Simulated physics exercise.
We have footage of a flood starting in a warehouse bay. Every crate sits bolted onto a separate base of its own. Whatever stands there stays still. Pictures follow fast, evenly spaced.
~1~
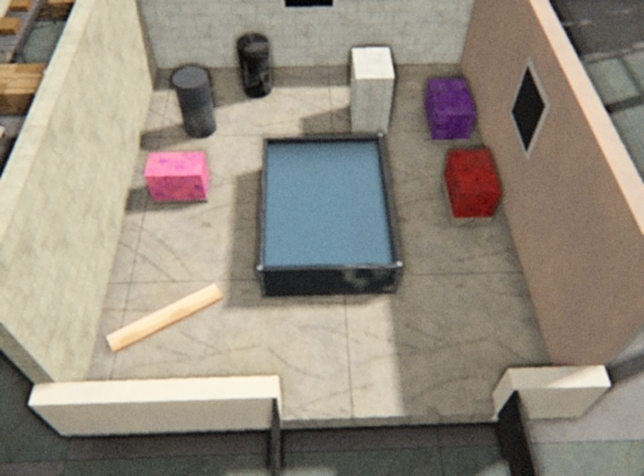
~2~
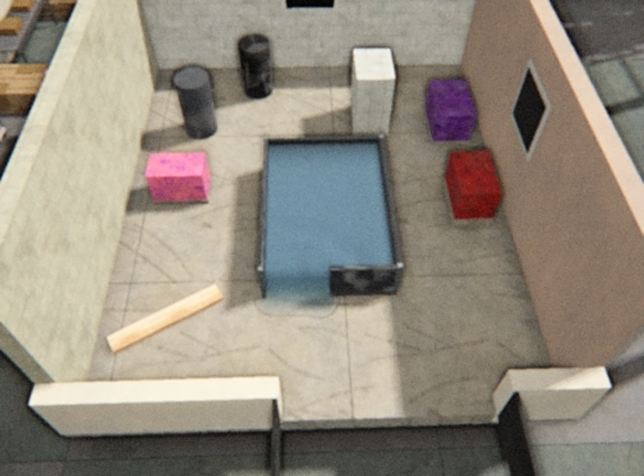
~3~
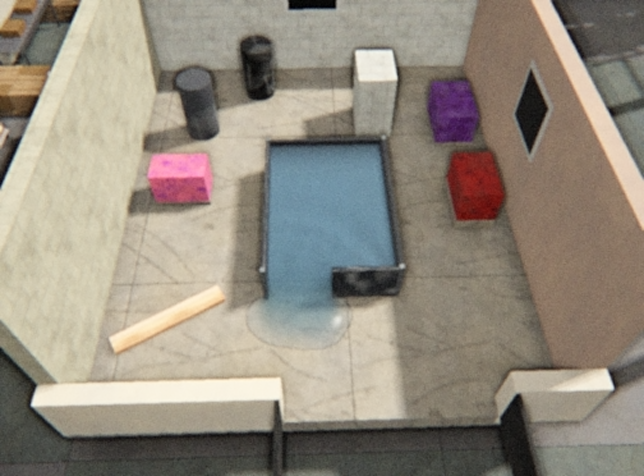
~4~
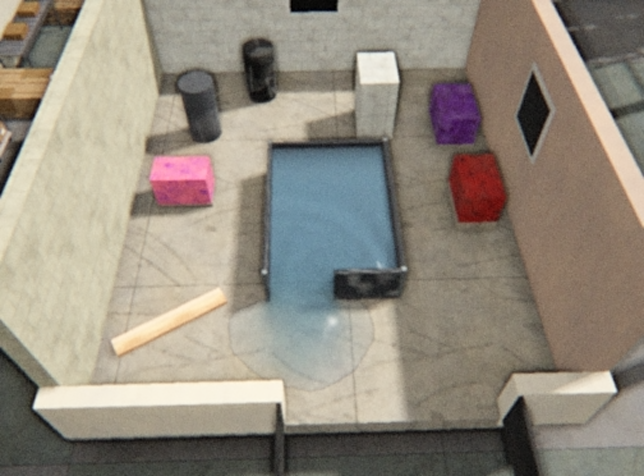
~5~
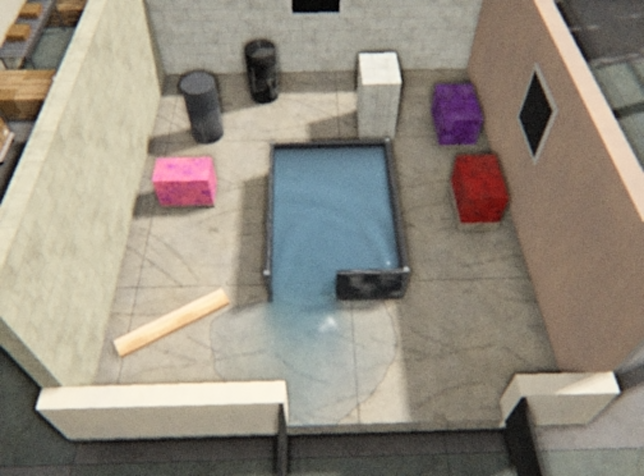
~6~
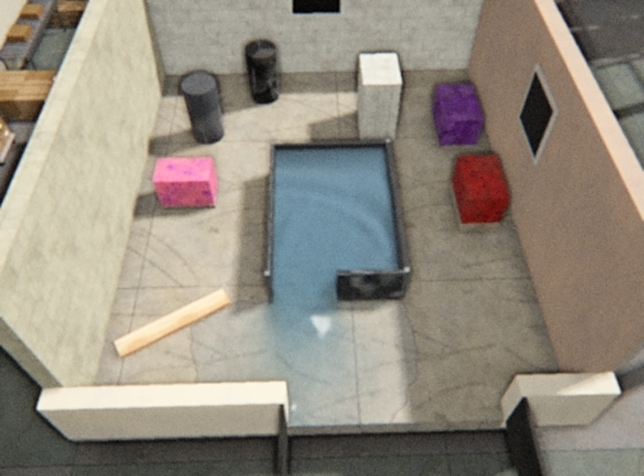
A rectangular tank of blue water with dark walls stands in the middle of a walled warehouse bay, seen from above through a nearly still camera. Dark cylinders and a white block stand behind it, a pink box and pale plank lie left, and purple and red boxes sit right. The near wall's left part opens, and water pours out, spreading across the floor in a thinning, rounded sheet.
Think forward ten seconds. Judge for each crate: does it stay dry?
I expect the red crate to never get touched. I expect the pink crate to get touched. I expect the purple crate to never get touched.
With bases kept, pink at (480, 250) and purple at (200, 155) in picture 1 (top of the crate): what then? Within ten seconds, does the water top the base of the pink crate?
The pink crate is untouched.
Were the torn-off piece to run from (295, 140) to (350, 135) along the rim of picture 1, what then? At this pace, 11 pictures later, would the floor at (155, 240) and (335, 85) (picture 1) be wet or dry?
The first spot is unreached, the second submerged.
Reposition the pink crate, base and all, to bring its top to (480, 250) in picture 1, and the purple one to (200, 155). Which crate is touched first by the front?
Purple crate.
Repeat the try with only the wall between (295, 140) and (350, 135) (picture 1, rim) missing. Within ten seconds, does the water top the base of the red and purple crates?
In my view the red crate is never reached, and the purple crate gets reached.
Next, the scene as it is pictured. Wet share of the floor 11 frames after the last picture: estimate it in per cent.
That's roughly 15 per cent.
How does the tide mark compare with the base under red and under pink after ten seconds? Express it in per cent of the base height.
Roughly 0 percent, then 150 percent.
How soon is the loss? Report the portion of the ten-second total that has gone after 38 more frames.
I'd estimate close to 75 per cent.
A moment on, water covers 15 % of the floor; the red crate not reached, the pink crate not reached, the purple crate not reached.
Next, water covers 15 % of the floor; the red crate not reached, the pink crate not reached, the purple crate not reached.
Then, water covers 25 % of the floor; the red crate not reached, the pink crate water round its plinth, the purple crate not reached.
Later, water covers 40 % of the floor; the red crate not reached, the pink crate water round its plinth, the purple crate not reached.
In the end, water covers 55 % of the floor; the red crate stayed above the water, the pink crate was topped, the purple crate stayed above the water.
